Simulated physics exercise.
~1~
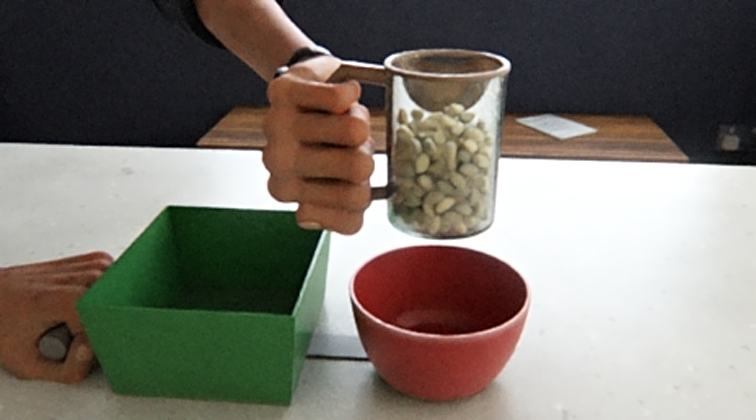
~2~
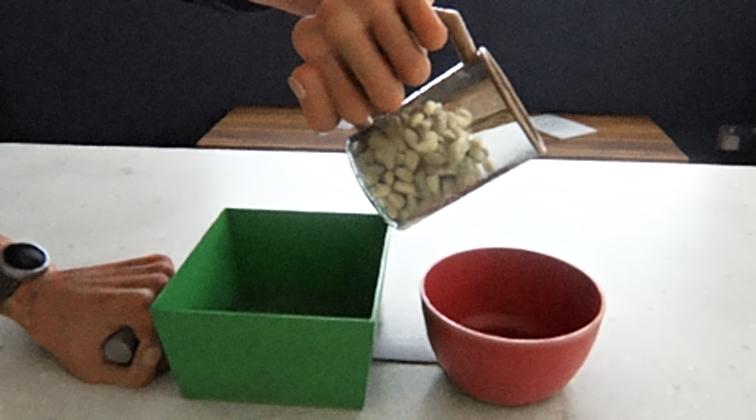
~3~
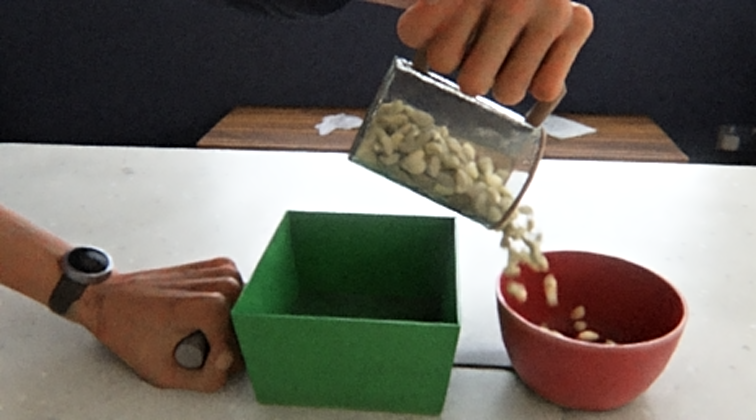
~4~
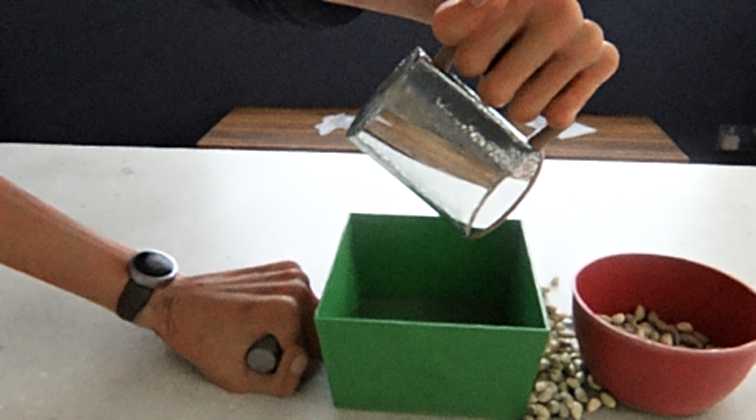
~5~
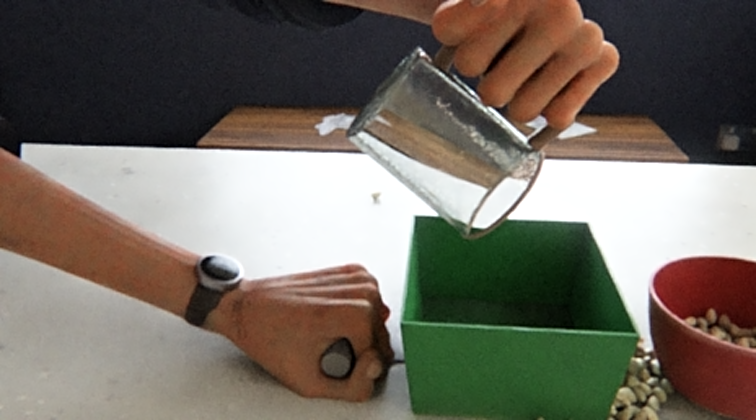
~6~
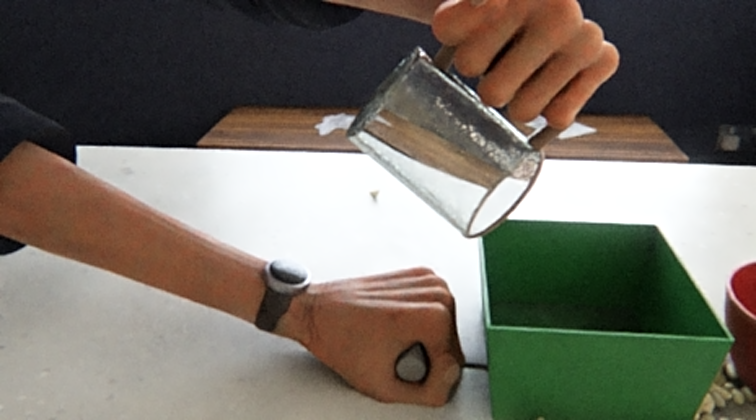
We see a hand tip a clear cup of pale beans over a red bowl while another hand pushes a green tin and the bowl rightward; the cup empties, leaving beans in the bowl and scattered on the table, none visible in the tin.
